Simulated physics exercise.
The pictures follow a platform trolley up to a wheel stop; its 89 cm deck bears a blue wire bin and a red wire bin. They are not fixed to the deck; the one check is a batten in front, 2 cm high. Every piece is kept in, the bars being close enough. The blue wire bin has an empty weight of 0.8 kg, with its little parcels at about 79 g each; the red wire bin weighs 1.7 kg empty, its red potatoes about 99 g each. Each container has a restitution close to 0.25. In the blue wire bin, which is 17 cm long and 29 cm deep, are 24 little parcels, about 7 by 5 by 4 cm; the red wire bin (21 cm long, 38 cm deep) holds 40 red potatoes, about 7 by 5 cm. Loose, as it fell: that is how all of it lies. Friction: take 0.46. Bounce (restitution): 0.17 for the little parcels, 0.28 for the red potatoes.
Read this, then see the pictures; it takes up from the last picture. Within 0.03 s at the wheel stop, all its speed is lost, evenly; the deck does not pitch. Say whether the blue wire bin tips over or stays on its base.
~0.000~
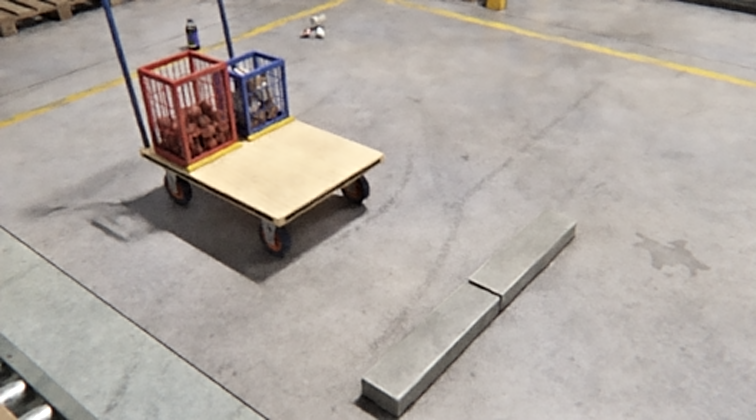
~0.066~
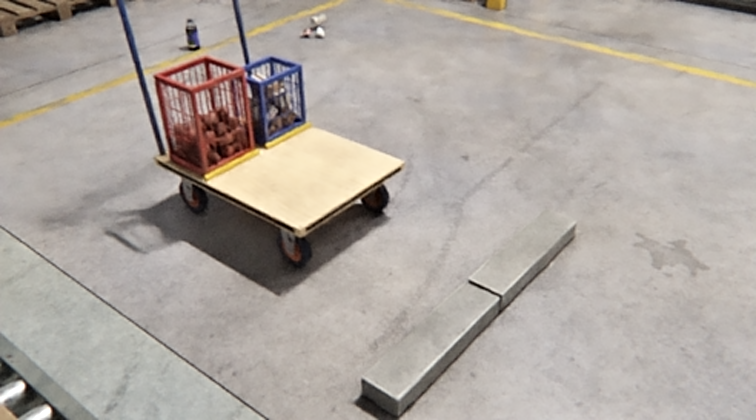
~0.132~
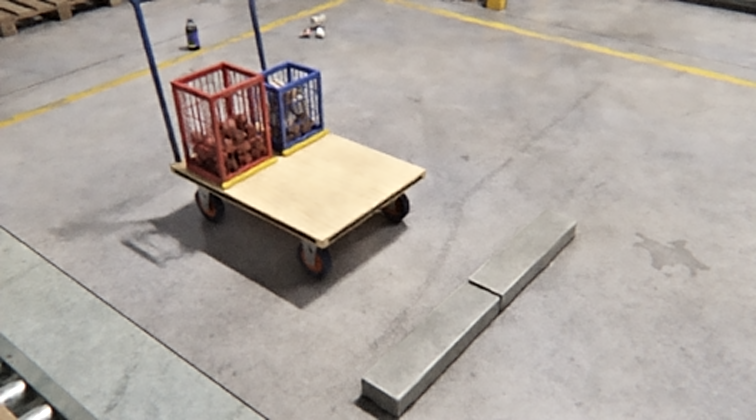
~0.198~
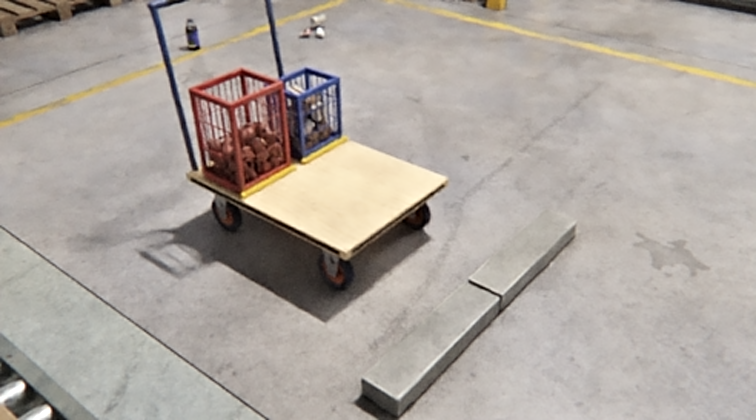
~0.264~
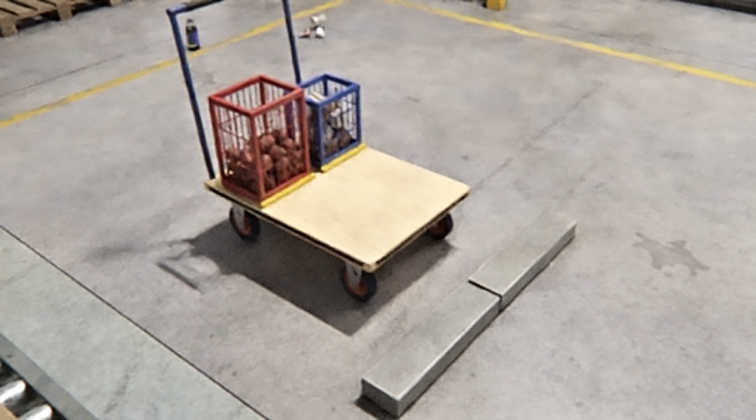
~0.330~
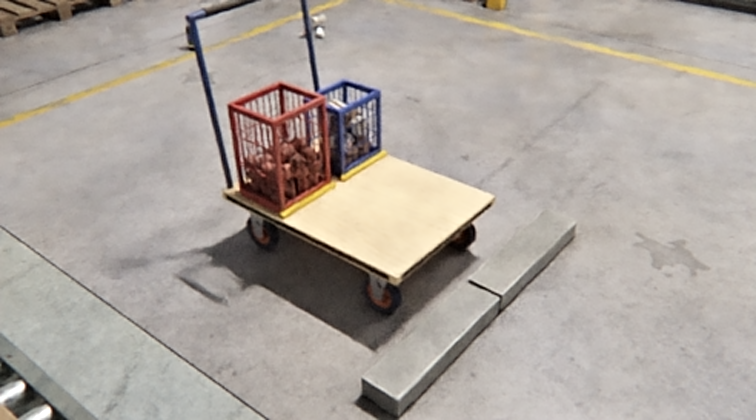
The blue wire bin tips over.
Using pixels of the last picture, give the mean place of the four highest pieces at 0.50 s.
Around (384, 125).
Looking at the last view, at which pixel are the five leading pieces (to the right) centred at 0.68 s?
Their mean place is near (412, 166).
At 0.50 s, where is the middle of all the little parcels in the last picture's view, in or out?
Centre: About (379, 138) px.
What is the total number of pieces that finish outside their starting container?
About 4.
After 0.39 s, the jolt starts.
After 0.50 s, the blue wire bin leans 28° with 0 of 24 out and the red wire bin leans 17° with 0 of 40 out.
After 0.68 s, the blue wire bin is down with 0 of 24 out and the red wire bin leans 19° with 0 of 40 out.
After 0.98 s, the blue wire bin is down with 4 of 24 out and the red wire bin is upright with 0 of 40 out.
Final count (at 1.24 s), the blue wire bin is down with 4 of 24 out and the red wire bin is upright with 0 of 40 out. Greatest lean of the blue wire bin, 95°.
